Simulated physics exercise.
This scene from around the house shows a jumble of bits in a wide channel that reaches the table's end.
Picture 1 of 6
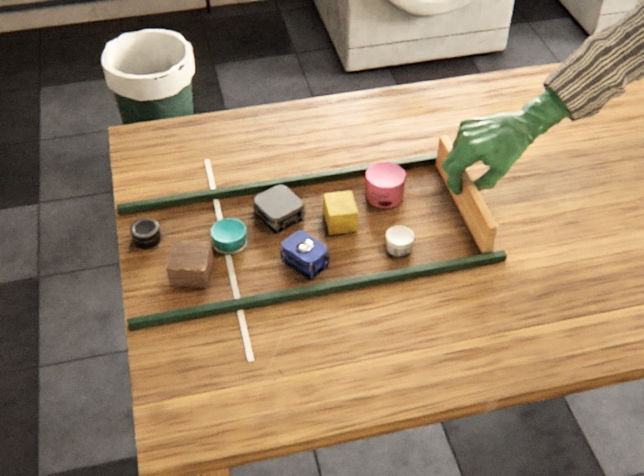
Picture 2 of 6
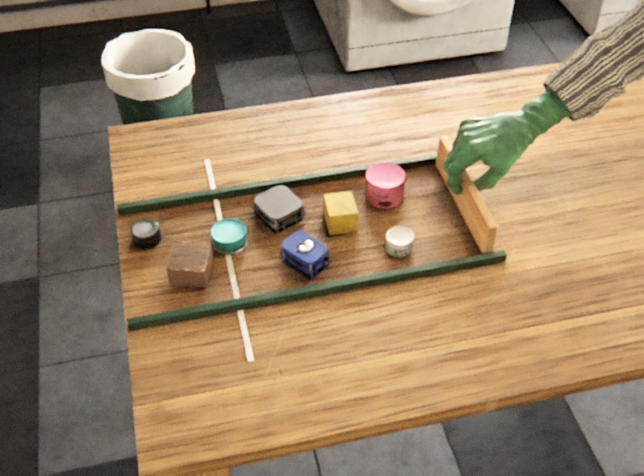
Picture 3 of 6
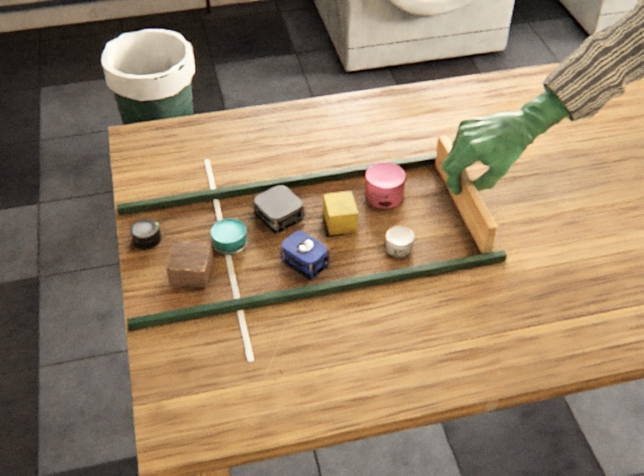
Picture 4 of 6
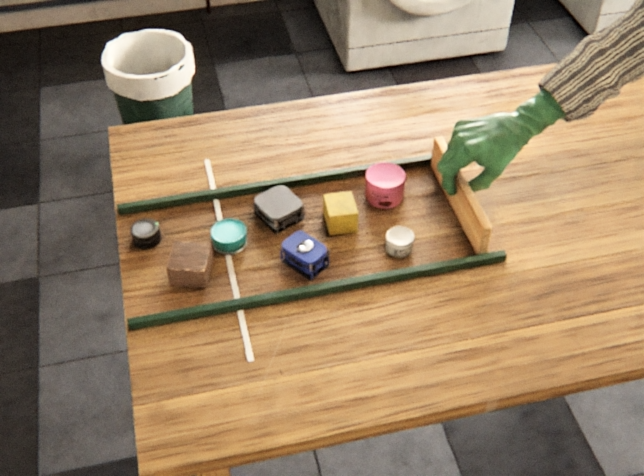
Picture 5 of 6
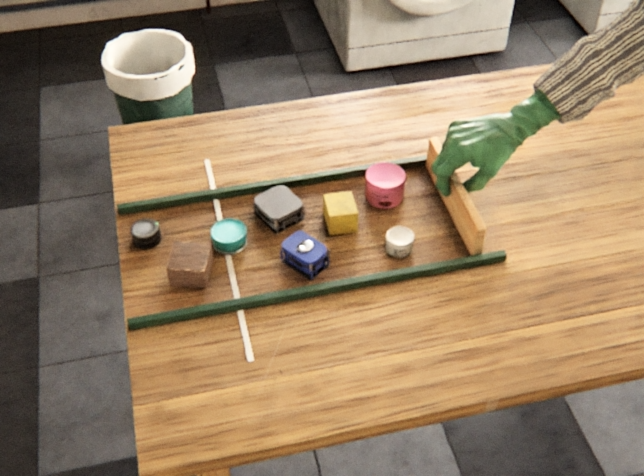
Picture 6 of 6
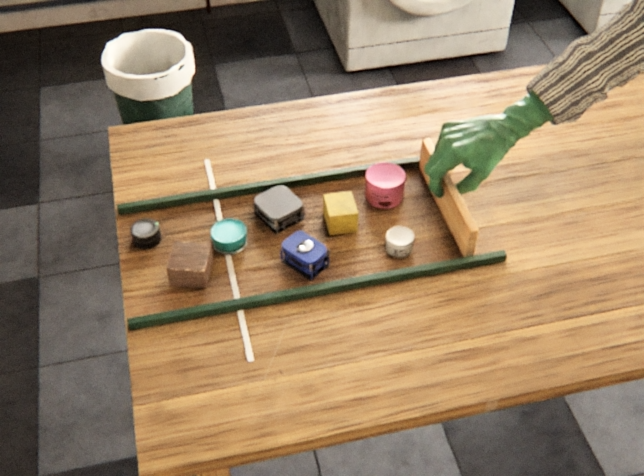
A green-gloved hand in a striped sleeve grips an upright wooden board across the right end of a channel between two dark green rails, on a wooden table seen from above in a grey-tiled room. Between the rails sit a pink tub, small white cup, yellow block, blue item, grey case, turquoise tin, brown block and black lid. The board barely moves at first, then the hand slides it slightly left while the objects and view stay still.
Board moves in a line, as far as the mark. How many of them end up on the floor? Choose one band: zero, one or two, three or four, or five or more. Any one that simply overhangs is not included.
Zero.
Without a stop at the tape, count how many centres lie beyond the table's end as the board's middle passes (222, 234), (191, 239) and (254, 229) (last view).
In order: 0, 2, 0.
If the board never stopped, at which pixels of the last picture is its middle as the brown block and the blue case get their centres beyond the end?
Near (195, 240) and (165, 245).
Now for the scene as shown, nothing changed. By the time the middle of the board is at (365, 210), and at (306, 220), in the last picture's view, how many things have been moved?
3 and 6.
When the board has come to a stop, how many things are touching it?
So the total is 3.
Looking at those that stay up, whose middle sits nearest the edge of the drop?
The black lid is foremost.
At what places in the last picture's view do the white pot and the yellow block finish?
The white pot stops around (220, 280); the yellow block around (210, 249).
A little later, none off yet; black lid at rest near (146, 234); brown block at rest near (190, 265); turquoise tin at rest near (229, 236).
When it is over, the number that fall off is zero.
